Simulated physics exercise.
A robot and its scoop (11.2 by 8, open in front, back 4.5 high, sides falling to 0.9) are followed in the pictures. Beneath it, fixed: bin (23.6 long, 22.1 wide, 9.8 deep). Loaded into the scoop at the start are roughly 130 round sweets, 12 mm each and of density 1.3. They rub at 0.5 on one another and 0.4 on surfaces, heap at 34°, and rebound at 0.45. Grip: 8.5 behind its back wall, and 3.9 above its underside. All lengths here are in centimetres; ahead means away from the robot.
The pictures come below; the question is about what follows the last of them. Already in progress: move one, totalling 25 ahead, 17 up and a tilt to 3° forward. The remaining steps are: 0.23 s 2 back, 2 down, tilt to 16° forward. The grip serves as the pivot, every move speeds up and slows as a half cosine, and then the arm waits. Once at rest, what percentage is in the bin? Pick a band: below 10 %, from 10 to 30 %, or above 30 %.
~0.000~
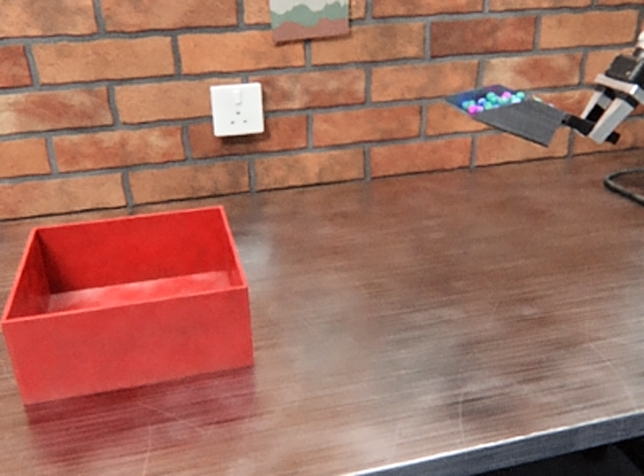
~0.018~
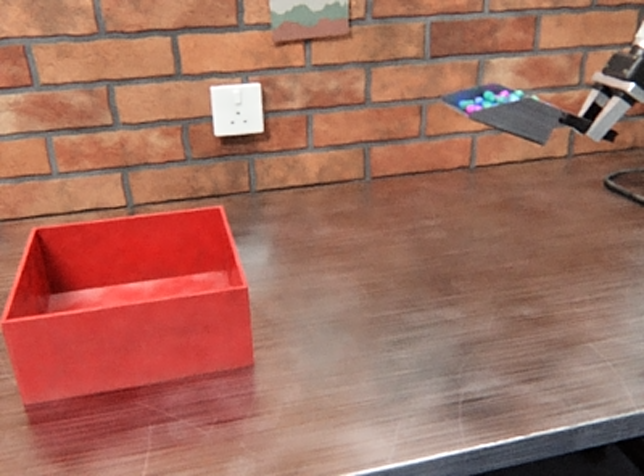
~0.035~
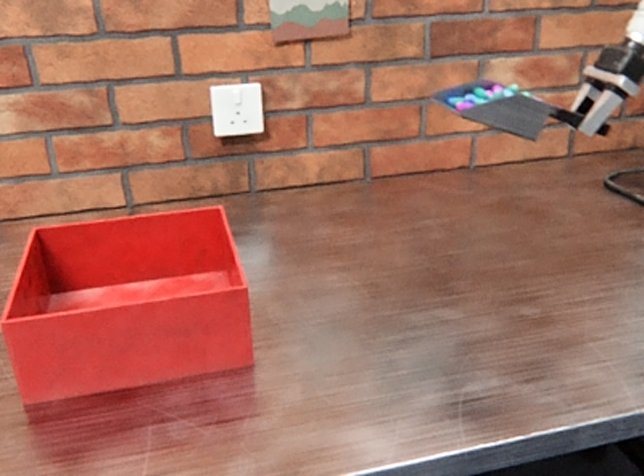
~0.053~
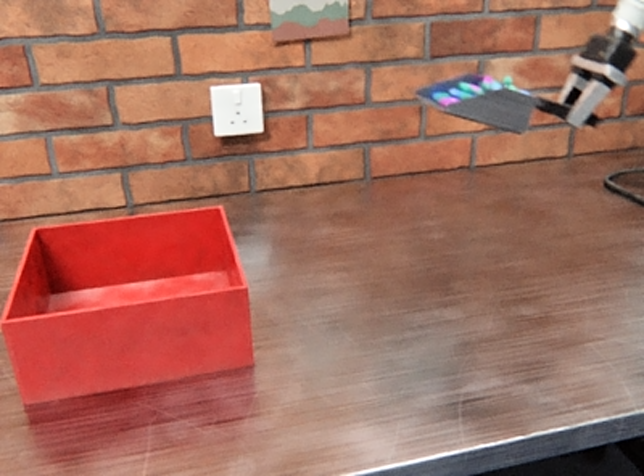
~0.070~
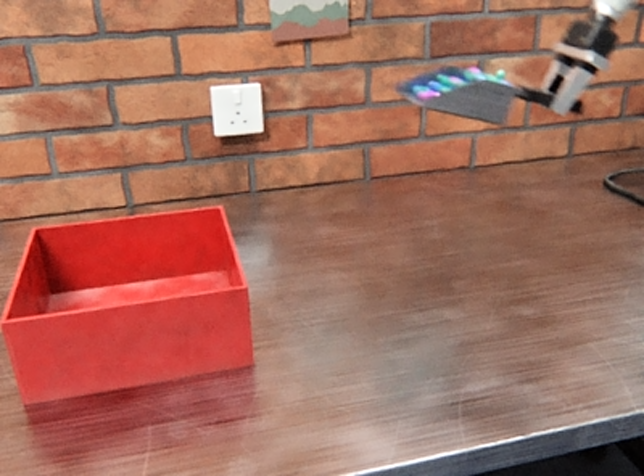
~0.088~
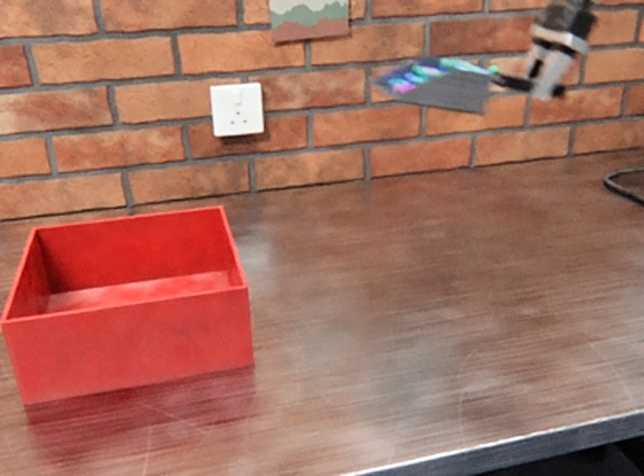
Below 10 %.
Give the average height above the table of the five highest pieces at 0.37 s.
Some 28 cm.
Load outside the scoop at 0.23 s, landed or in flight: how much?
I'd say some 70 percent.
After 0.23 s, tilted 3° forward, highest piece 37 above the table; 36 on the scoop, 90 in flight or on a rim.
After 0.37 s, tilted 13° forward, highest piece 28 above the table; 1 on the table or floor, 125 in flight or on a rim.
After 0.64 s, tilted 16° forward, highest piece 8 above the table; 119 on the table or floor, 7 in flight or on a rim.
After 1.69 s, tilted 16° forward, highest piece 1 above the table; 126 on the table or floor.
In the end, 126 on the table or floor. That is 0 % in the bin.
